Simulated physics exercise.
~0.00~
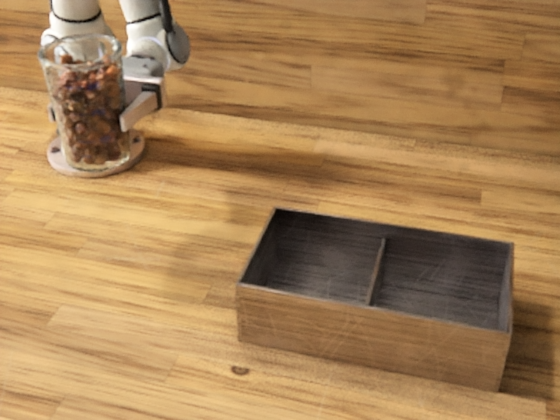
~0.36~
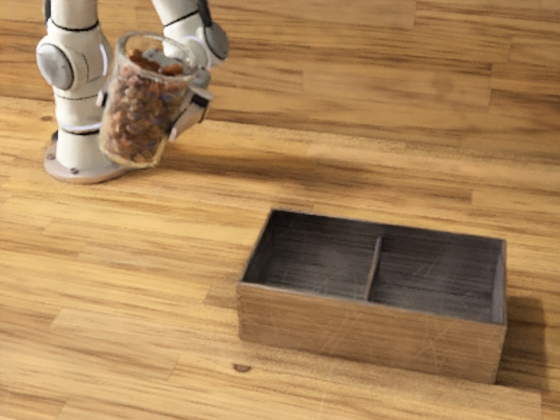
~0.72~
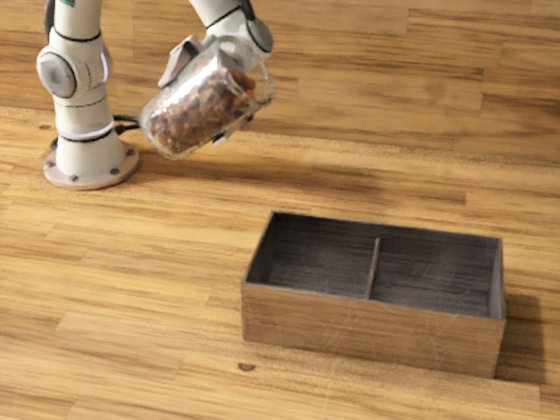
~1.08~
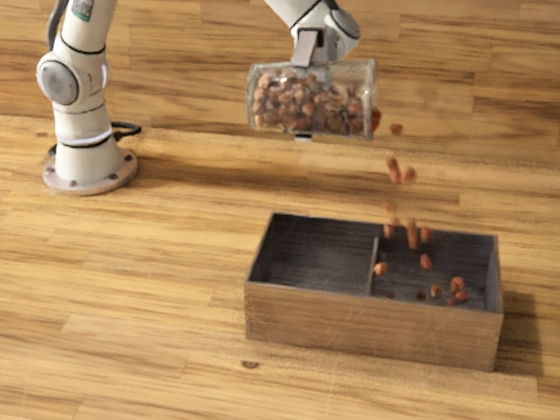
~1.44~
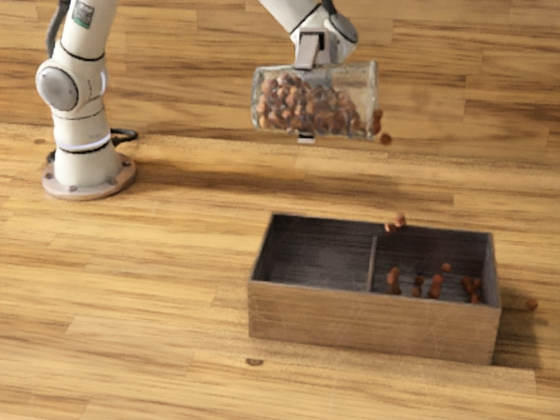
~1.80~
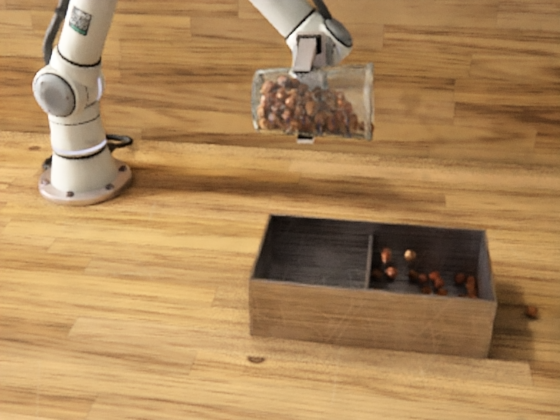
At the start, a white robot arm holds a clear beaker of brown hazelnuts upright at the upper left of a wooden surface, with an empty, divided wooden box at the lower right. The arm carries the beaker to the right, leaning it further as it goes. With the beaker on its side above the box, hazelnuts spill from its mouth and drop into the right compartment. The flow thins and stops while the arm holds still. Finally, most nuts remain in the beaker, some lie in the right compartment, and one rests outside the box.
